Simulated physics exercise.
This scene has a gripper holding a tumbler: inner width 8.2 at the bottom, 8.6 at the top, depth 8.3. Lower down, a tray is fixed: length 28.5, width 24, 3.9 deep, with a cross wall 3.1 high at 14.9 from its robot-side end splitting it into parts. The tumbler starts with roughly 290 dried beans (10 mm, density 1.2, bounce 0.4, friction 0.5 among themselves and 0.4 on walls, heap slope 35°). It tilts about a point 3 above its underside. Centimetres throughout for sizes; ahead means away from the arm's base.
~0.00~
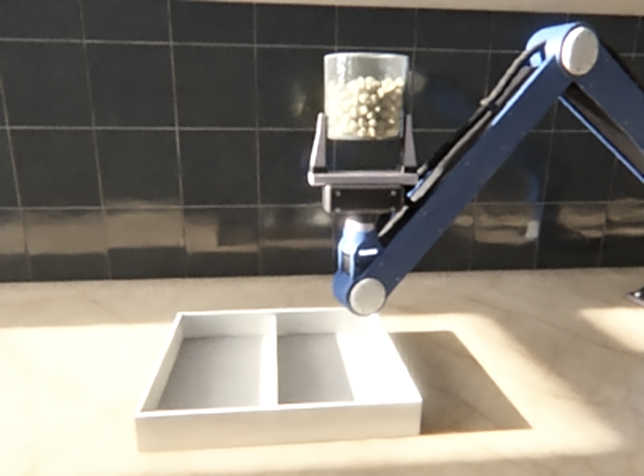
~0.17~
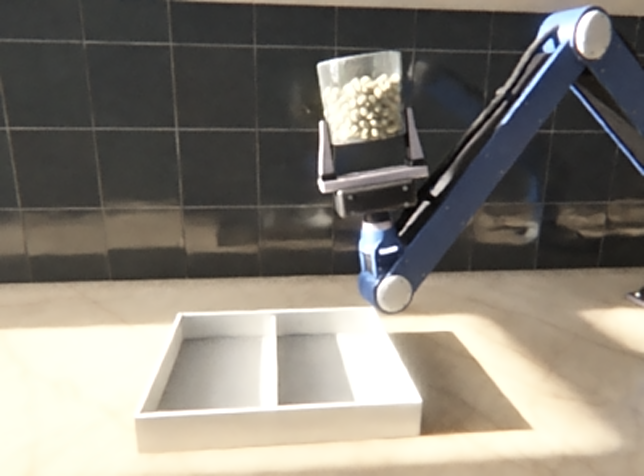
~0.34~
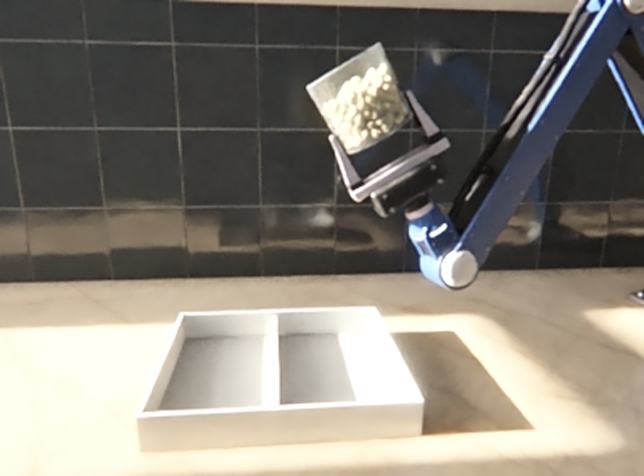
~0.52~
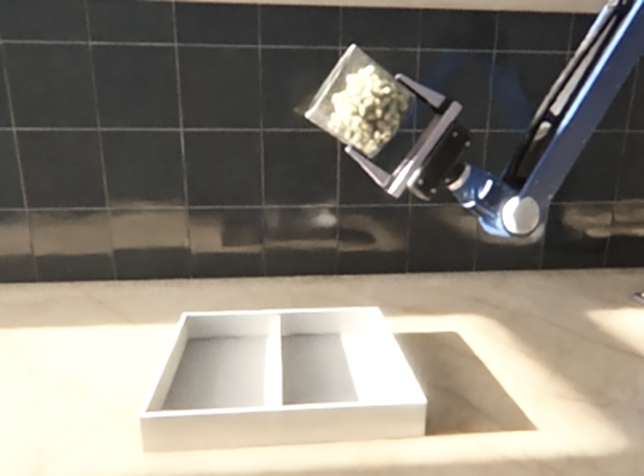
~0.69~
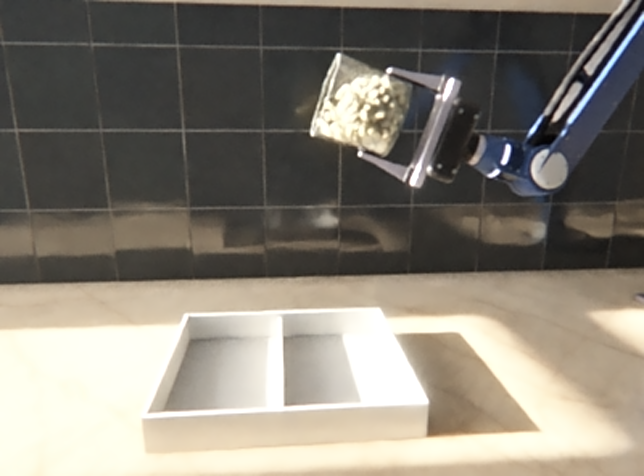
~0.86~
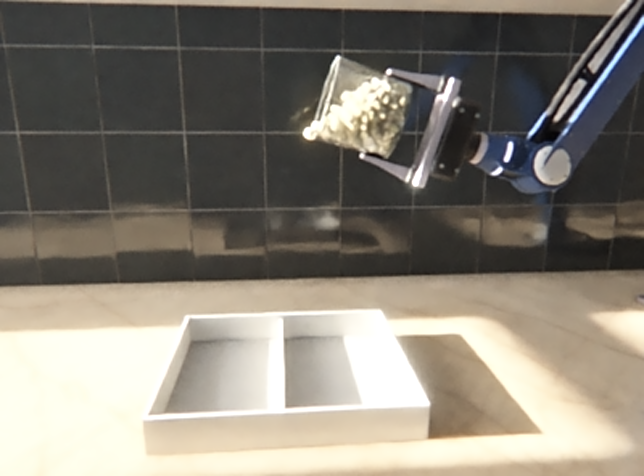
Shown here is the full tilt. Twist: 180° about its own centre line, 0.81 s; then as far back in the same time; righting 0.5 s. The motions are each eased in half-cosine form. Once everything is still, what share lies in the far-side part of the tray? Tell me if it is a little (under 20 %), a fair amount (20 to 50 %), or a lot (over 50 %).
A little, under 20 %.
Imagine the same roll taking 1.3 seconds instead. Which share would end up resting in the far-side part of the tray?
With that change you'd see near 10 per cent.
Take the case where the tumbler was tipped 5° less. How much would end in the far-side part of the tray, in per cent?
5 per cent or so.
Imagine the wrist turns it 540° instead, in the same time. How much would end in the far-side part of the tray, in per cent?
In that case some 10 per cent.
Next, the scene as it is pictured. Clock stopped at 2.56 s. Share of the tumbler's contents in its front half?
Around 40 %.
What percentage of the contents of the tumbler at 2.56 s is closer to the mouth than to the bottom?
Around 35 per cent.
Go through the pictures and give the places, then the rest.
Tumbler middle at (366, 100), upright; upper third of the load around (366, 94), from x 330 to 400, top at y 85; 287 in the tumbler, in the first frame.
Tumbler middle at (364, 101), tipped 9°; upper third of the load around (368, 95), from x 330 to 400, top at y 80, in the second frame.
Tumbler middle at (362, 102), tipped 31°; upper third of the load around (373, 94), from x 330 to 405, top at y 70, in the third frame.
Tumbler middle at (361, 105), tipped 56°; upper third of the load around (373, 93), from x 335 to 405, top at y 70, in the fourth frame.
Tumbler middle at (362, 108), tipped 71°; upper third of the load around (375, 95), from x 320 to 400, top at y 80, in the fifth frame.
Tumbler middle at (362, 110), tipped 73°; upper third of the load around (378, 101), from x 310 to 400, top at y 80; 287 in the tumbler, in the sixth frame.
By 1.71 s, tipped 73°, highest piece 37 above the table; 268 in the tumbler, 12 in the far-side part, 3 in the robot-side part, 4 in flight or on a rim.
By 2.56 s, tipped 69°, highest piece 36 above the table; 249 in the tumbler, 23 in the far-side part, 7 in the robot-side part, 8 in flight or on a rim.
By 3.18 s, upright, highest piece 39 above the table; 249 in the tumbler, 29 in the far-side part, 9 in the robot-side part.
By 3.88 s, upright, highest piece 38 above the table; 249 in the tumbler, 29 in the far-side part, 9 in the robot-side part.
Final count, 249 in the tumbler, 29 in the far-side part, 9 in the robot-side part. That is 10 % in the far-side part of the tray.
